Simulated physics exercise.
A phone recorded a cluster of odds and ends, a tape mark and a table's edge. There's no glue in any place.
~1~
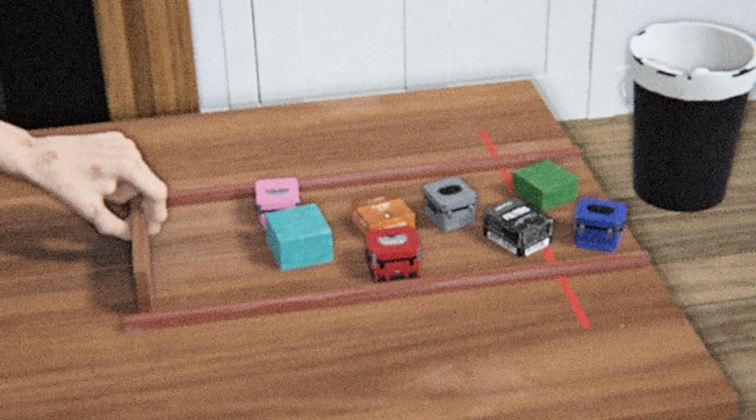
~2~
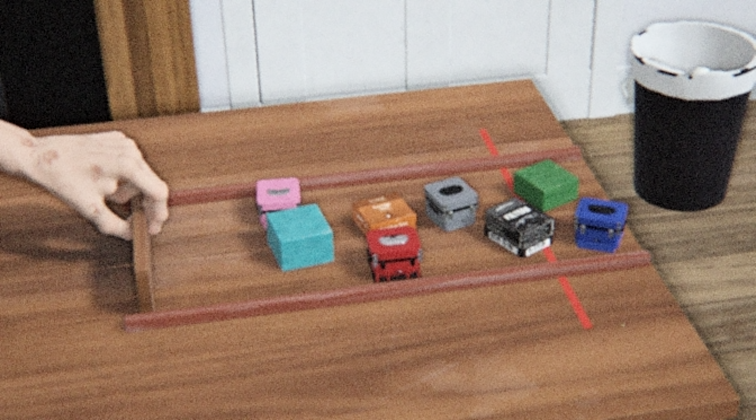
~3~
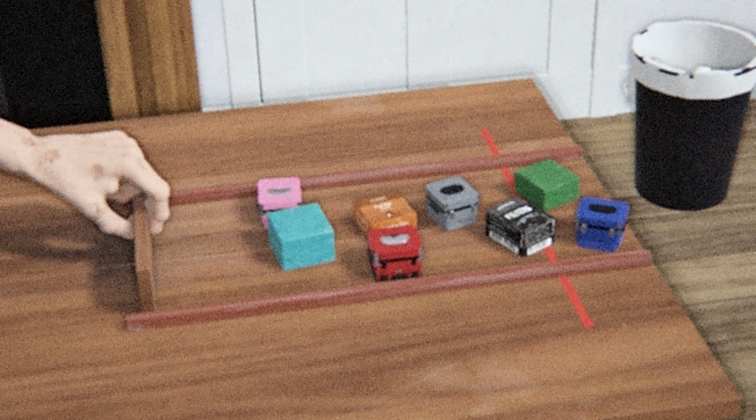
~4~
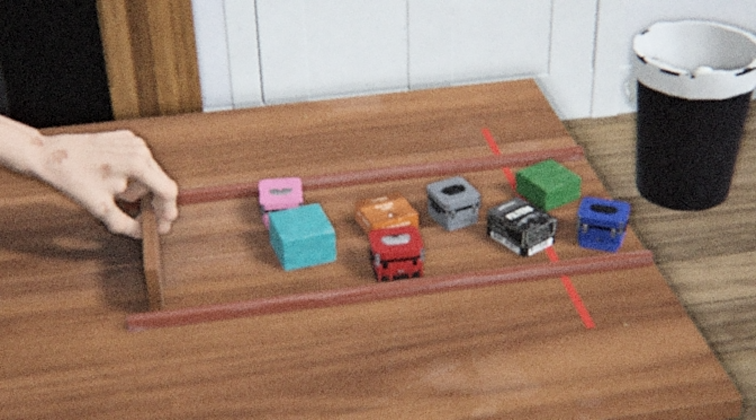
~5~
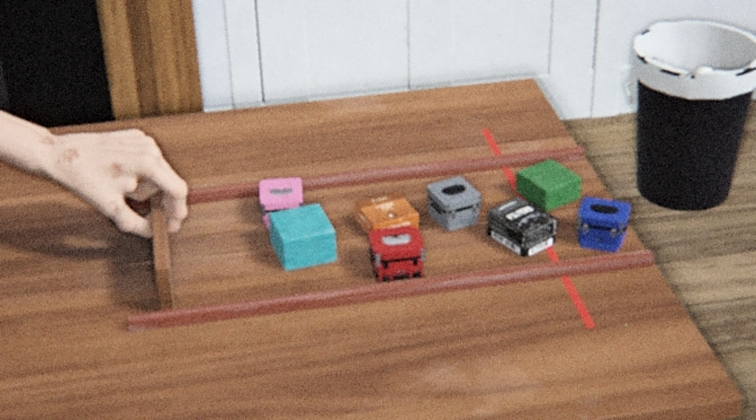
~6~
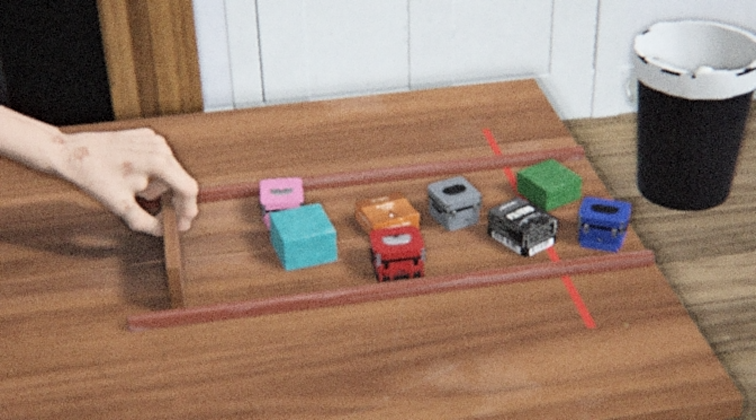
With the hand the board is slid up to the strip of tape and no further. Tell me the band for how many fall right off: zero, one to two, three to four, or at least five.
The loss over the edge is three or four.
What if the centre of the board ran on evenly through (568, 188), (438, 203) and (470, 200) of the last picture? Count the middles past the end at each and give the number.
The numbers are 5, 0 and 1.
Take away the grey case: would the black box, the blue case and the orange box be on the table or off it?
Result: Black box stays, blue case comes off, orange box stays.
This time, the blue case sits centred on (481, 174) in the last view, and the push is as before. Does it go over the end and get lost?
Note: From that start it hangs on.
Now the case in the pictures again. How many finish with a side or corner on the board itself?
Looks like 3 of them, all told.
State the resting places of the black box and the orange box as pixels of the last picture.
Near (620, 223) and (594, 186).
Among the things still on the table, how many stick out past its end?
Answer: 2.
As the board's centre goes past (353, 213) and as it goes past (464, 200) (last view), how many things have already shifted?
By then 5, and later 7.
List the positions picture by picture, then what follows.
The first picture shows blue case (599, 225); green block (545, 185); black box (518, 227); board (141, 238); tape (528, 217).
The second picture shows green block (546, 186); turquoise block (300, 237).
The third picture shows black box (520, 226); board (143, 237).
The fourth picture shows blue case (602, 224); grey case (453, 204).
The fifth picture shows green block (549, 185); orange box (387, 217).
The sixth picture shows blue case (603, 224); green block (549, 185); black box (522, 226); board (172, 235); tape (532, 216).
Soon after, none off yet; blue case at rest near (603, 224); green block at rest near (549, 185); black box at rest near (522, 226).
Then, none off yet; blue case at rest near (603, 224); green block moved a little near (569, 179); black box at rest near (522, 227).
At rest, the number that fall off is three or four; fallen, grey case, green block and blue case.
